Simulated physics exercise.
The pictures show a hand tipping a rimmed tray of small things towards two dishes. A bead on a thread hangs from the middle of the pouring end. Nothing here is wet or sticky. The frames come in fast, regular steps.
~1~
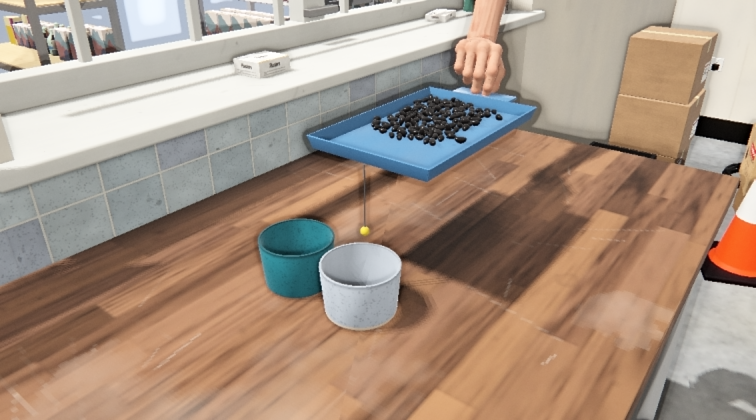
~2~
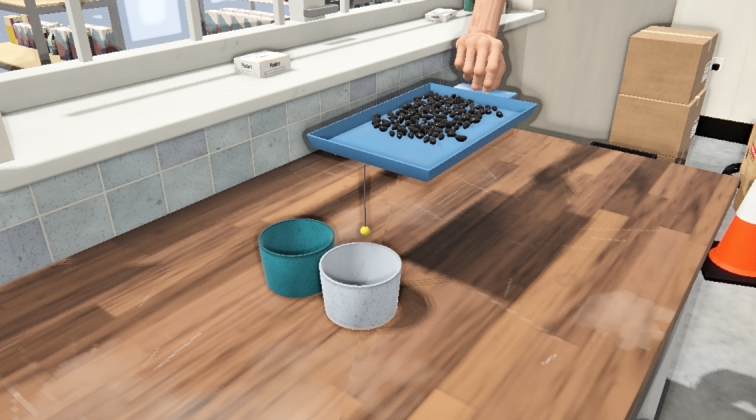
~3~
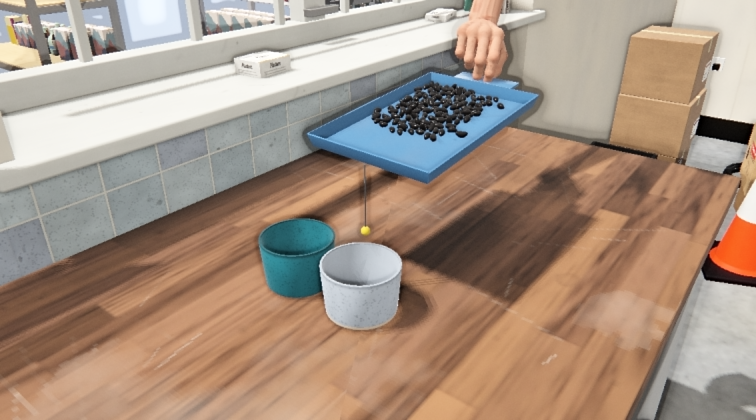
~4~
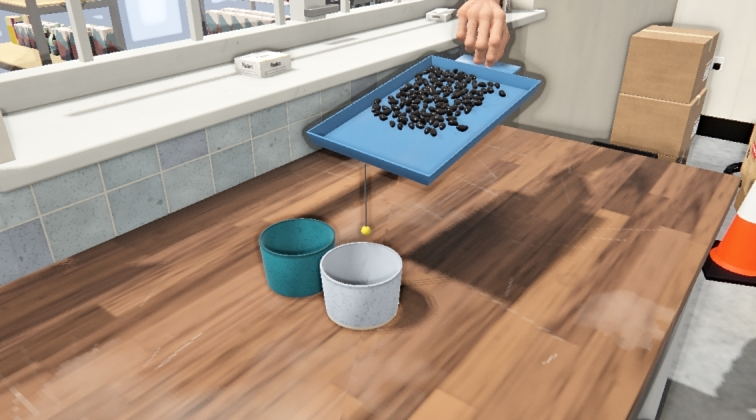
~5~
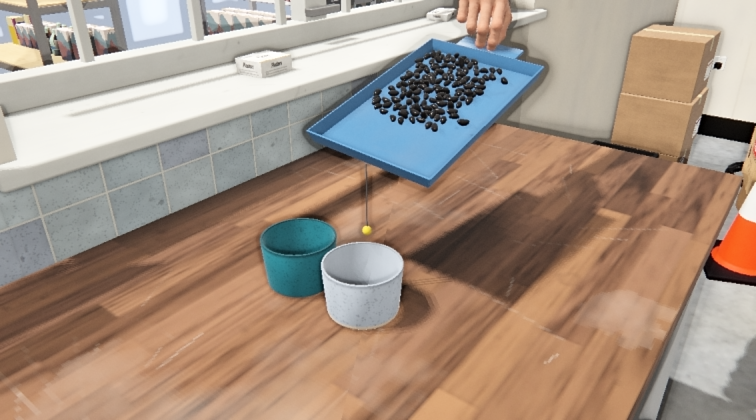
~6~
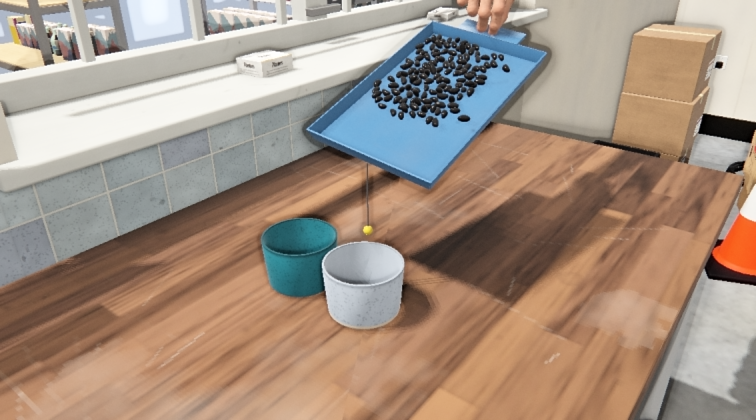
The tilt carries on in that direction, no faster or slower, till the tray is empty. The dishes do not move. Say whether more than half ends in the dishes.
They take only the smaller part between them.
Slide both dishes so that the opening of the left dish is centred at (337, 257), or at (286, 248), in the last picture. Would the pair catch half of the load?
First over half, then under half.
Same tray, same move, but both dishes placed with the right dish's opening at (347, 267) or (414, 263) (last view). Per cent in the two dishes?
About 20 and 50 per cent.
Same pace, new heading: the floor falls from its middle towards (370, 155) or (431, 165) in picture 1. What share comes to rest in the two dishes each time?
The first gives 70 %, the second 10 %.
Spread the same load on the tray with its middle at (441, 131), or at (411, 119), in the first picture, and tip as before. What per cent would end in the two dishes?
Near 30 % and 30 %.
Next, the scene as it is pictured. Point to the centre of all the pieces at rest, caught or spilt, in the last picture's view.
Close to (396, 325).
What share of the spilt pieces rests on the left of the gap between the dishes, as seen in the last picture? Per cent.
Close to 10 per cent.
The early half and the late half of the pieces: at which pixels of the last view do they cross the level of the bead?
At about (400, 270), then at (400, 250).
Shortly afterwards, tray tipped steeply; the bulk on the tray; near a quarter in the air.
Next, tray tipped past a quarter turn; a little on the tray; near a quarter in the right dish; near half outside both; a little in the air.
Some moments later, tray tipped past a quarter turn; near a third in the right dish; near two thirds outside both.
In the end, tray tipped past a quarter turn; near a third in the right dish; none at all in the left dish; near two thirds outside both.
